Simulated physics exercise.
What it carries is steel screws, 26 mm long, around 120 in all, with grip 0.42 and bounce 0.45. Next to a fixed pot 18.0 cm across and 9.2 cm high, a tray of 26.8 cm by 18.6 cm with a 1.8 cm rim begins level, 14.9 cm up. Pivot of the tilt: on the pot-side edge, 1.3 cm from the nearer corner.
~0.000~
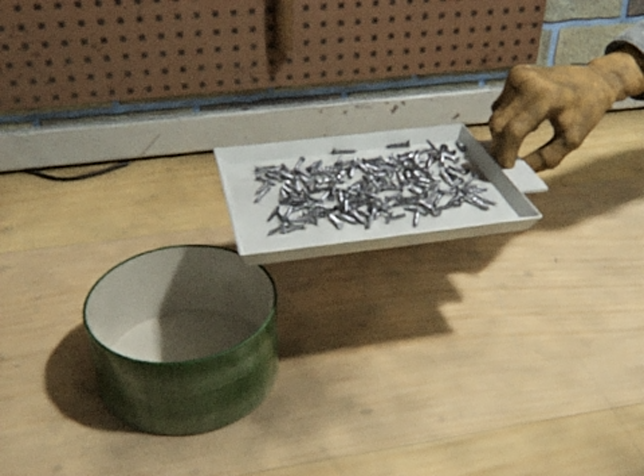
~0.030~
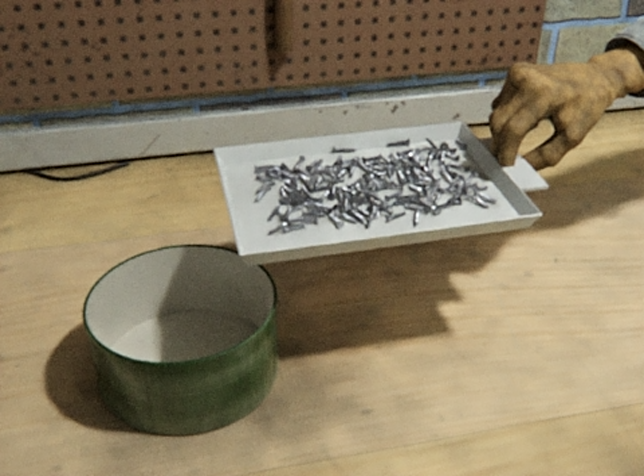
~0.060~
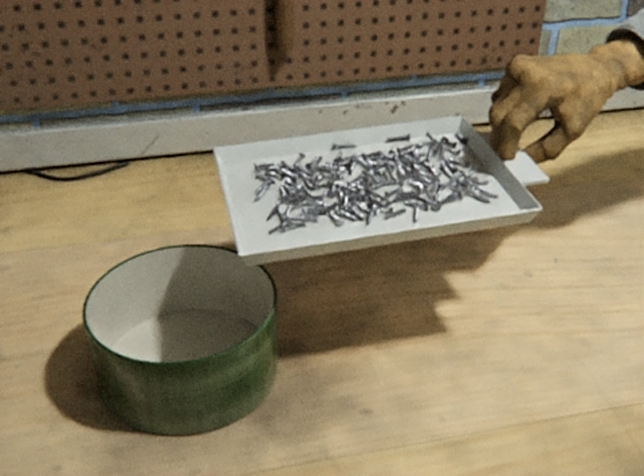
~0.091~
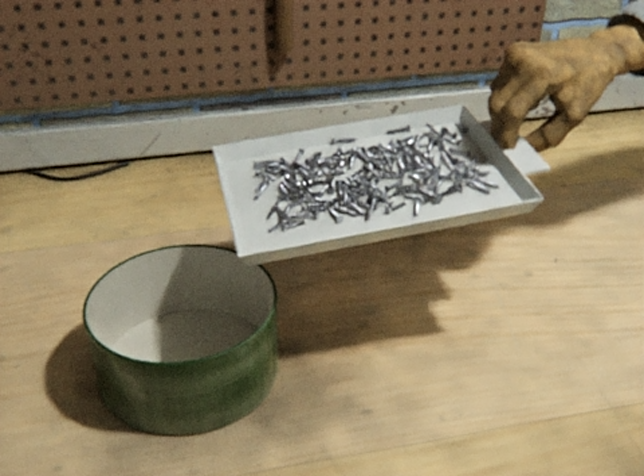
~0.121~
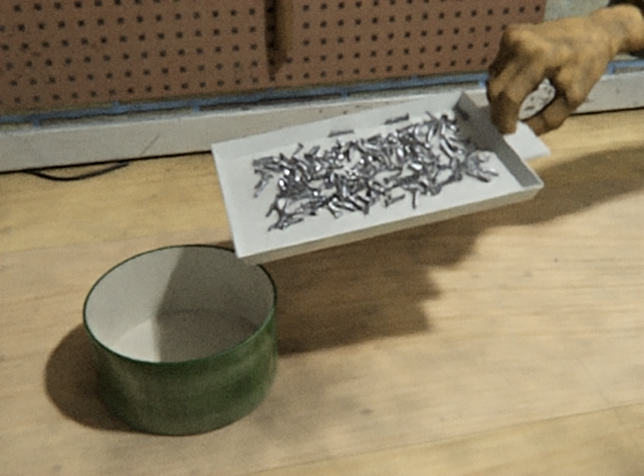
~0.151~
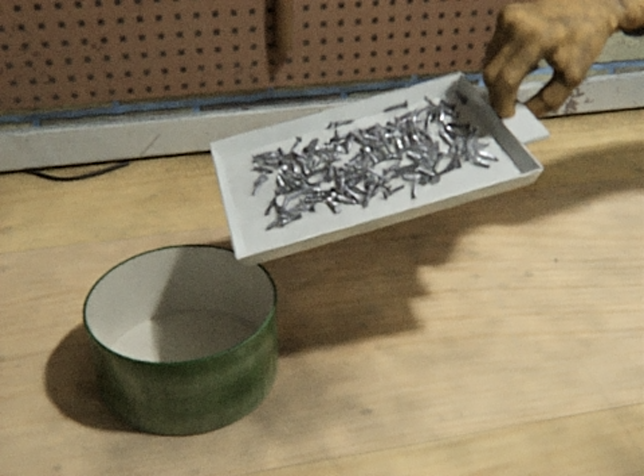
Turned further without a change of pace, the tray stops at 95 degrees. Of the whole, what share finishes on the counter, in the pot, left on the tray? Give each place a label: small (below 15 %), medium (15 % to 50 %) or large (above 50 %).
Shares by place: Counter small, pot large, left on the tray small.
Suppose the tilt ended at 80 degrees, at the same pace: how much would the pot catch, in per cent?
That would be around 95 percent.
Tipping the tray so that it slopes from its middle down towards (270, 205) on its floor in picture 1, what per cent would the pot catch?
Something like 50 in a hundred.
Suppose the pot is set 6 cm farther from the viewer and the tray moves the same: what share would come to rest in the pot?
Near 55 per cent in that case.
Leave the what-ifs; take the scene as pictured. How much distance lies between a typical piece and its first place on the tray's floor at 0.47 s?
Around 6 centimetres.
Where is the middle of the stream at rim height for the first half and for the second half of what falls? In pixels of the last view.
Earlier half close to (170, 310), later half at (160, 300) in pixels.
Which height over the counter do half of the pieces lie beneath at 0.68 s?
About 14 centimetres.
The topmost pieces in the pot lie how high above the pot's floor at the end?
Some 2.5 cm above the floor.
After 0.47 s, tilt 53 degrees; the tray holds 100 %, the pot 0 %.
After 0.68 s, tilt 80 degrees; the tray holds 30 %, the pot 25 %.
After 1.00 s, tilt 95 degrees; the tray holds 0 %, the pot 95 %.
In the end, at 1.6 s, counter 5 %, pot 95 %, tray 0 %.
